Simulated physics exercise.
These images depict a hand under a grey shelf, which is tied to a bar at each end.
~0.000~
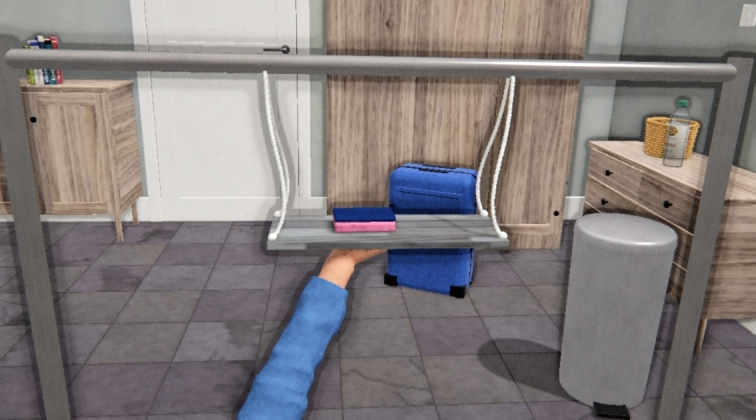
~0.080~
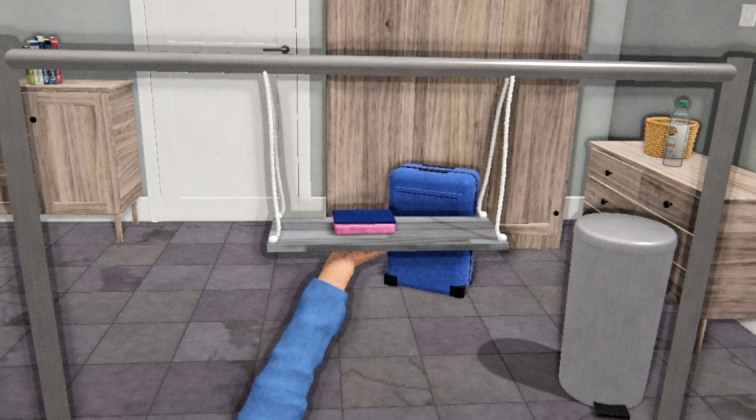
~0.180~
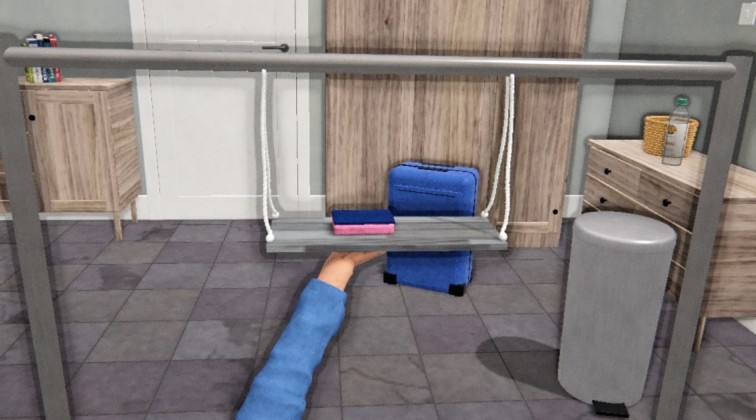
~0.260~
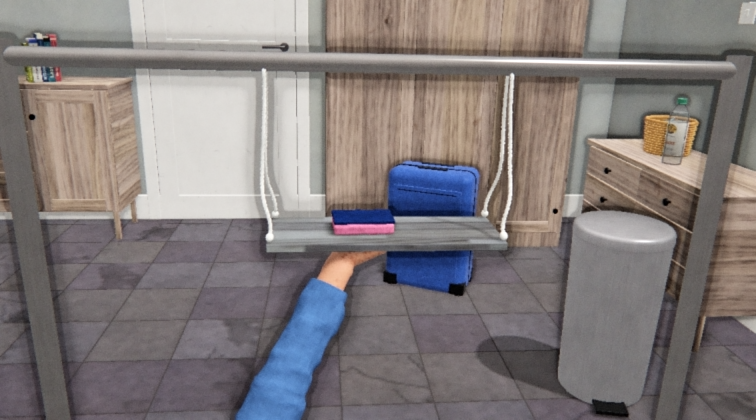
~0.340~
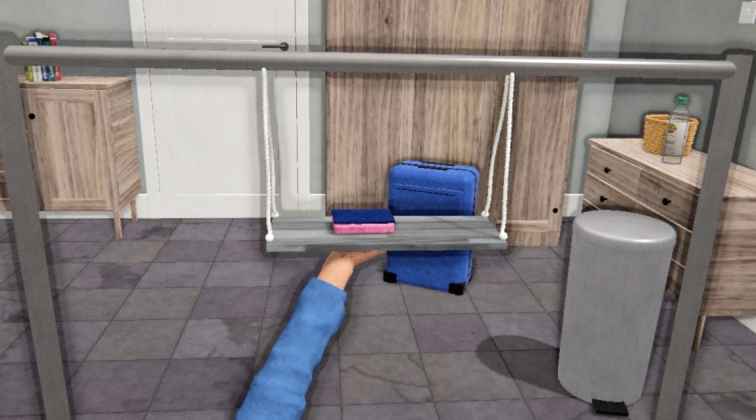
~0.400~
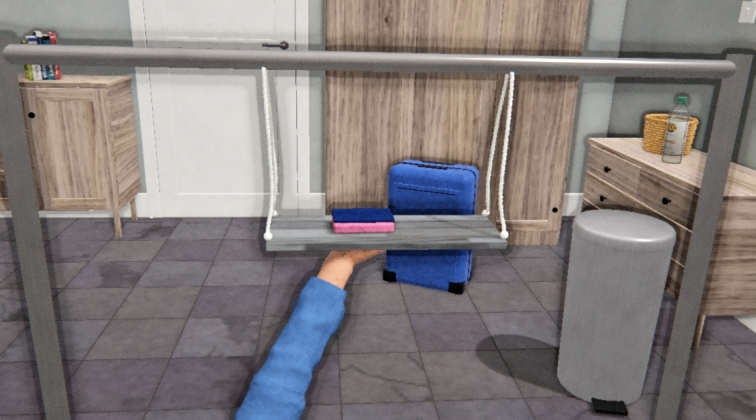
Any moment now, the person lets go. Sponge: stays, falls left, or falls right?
It stays up there.
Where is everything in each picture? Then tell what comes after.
Sponge (364, 220); grey shelf (390, 245), in the first picture.
Sponge (363, 222), in the second picture.
Sponge (363, 223), in the third picture.
Sponge (363, 222); grey shelf (389, 248), in the fourth picture.
Sponge (363, 222), in the fifth picture.
Sponge (362, 221); grey shelf (389, 247); left strings almost straight; right strings almost straight, in the sixth picture.
After 0.86 s, board level; sponge on the board near (362, 224).
In the end, board level; sponge on the board near (362, 224). The sponge remains aboard.
